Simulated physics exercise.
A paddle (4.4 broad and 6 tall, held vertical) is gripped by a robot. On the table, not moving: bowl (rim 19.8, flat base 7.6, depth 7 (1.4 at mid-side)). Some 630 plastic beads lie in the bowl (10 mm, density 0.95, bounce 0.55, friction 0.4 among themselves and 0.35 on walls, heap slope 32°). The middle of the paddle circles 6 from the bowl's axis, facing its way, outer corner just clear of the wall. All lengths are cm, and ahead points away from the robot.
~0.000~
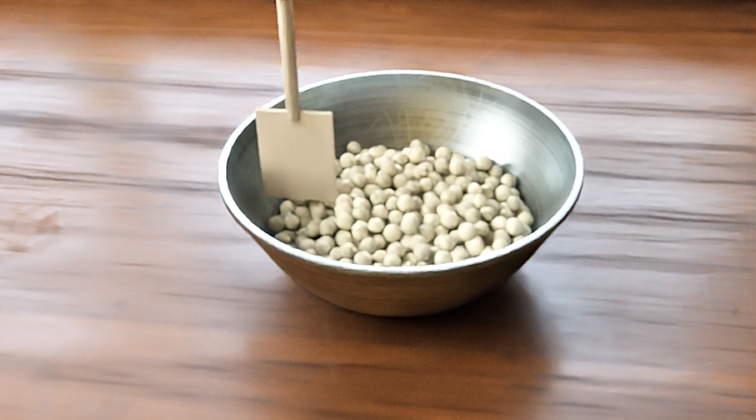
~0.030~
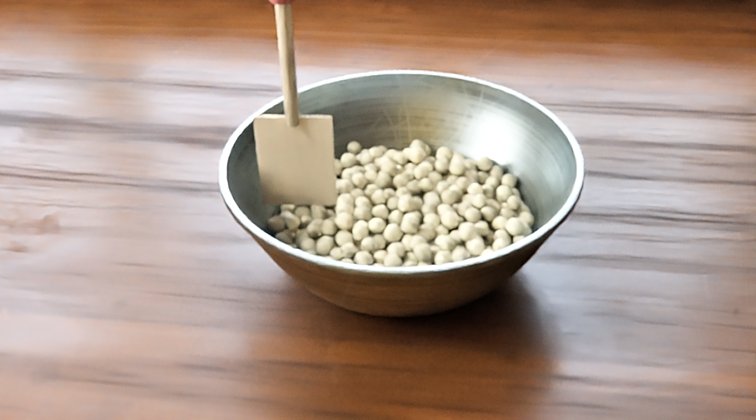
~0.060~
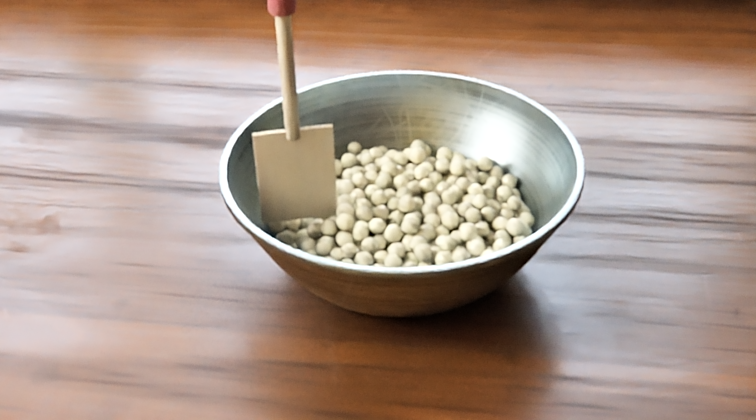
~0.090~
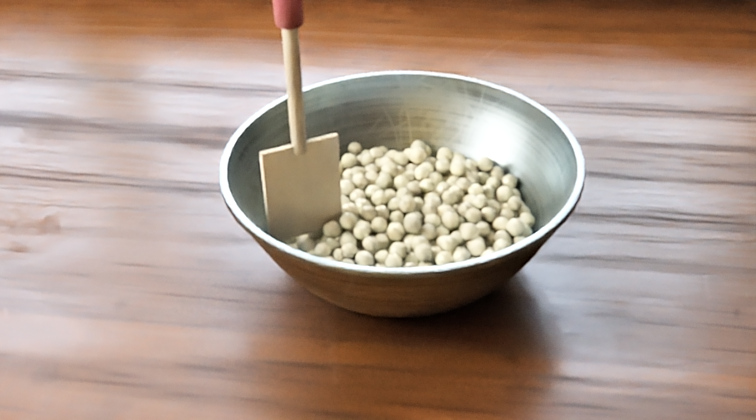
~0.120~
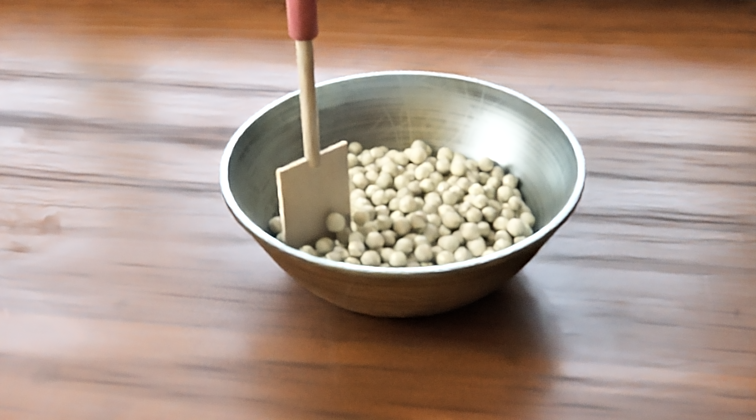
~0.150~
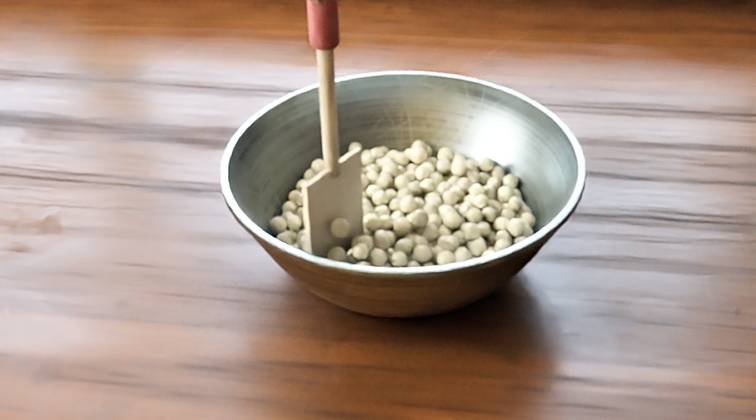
A wooden paddle moves down and then rightward through pale beads in a metal bowl.
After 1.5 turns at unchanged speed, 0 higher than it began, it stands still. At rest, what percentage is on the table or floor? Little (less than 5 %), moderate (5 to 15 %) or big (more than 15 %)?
Share on the table or floor: Little (less than 5 %).
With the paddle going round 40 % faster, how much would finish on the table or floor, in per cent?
It would be near 10 per cent.
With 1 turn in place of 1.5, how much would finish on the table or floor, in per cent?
Then about 0 per cent.
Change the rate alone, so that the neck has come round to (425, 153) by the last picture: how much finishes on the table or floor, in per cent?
Some 15 per cent.
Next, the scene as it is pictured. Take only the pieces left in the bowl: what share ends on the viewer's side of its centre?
Some 45 per cent.
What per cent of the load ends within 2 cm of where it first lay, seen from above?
Some 75 per cent.
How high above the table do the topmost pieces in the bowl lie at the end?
Some 6.0 cm.
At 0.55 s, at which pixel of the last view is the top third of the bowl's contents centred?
Around (413, 182).
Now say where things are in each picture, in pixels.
The first picture shows the paddle neck at (292, 88), 0° round; upper third of the load around (403, 213), from x 275 to 525, top at y 145; 627 in the bowl.
The second picture shows the paddle neck at (290, 93), 5° round; upper third of the load around (404, 213), from x 275 to 525, top at y 145.
The third picture shows the paddle neck at (291, 106), 19° round; upper third of the load around (404, 213), from x 275 to 525, top at y 150.
The fourth picture shows the paddle neck at (297, 119), 33° round; upper third of the load around (403, 213), from x 275 to 525, top at y 150.
The fifth picture shows the paddle neck at (311, 132), 47° round; upper third of the load around (404, 213), from x 280 to 525, top at y 150.
The sixth picture shows the paddle neck at (331, 142), 61° round; upper third of the load around (404, 214), from x 280 to 525, top at y 150; 627 in the bowl.
After 0.55 s, 249° round, highest piece 8 above the table; 623 in the bowl, 1 on the table or floor, 3 in flight or on the tool.
After 0.95 s, 77° round, highest piece 9 above the table; 617 in the bowl, 7 on the table or floor, 3 in flight or on the tool.
After 1.35 s, 180° round, highest piece 6 above the table; 610 in the bowl, 17 on the table or floor.
After 2.05 s, 180° round, highest piece 6 above the table; 610 in the bowl, 17 on the table or floor.
In the end, 610 in the bowl, 17 on the table or floor. That is 3 % on the table or floor.
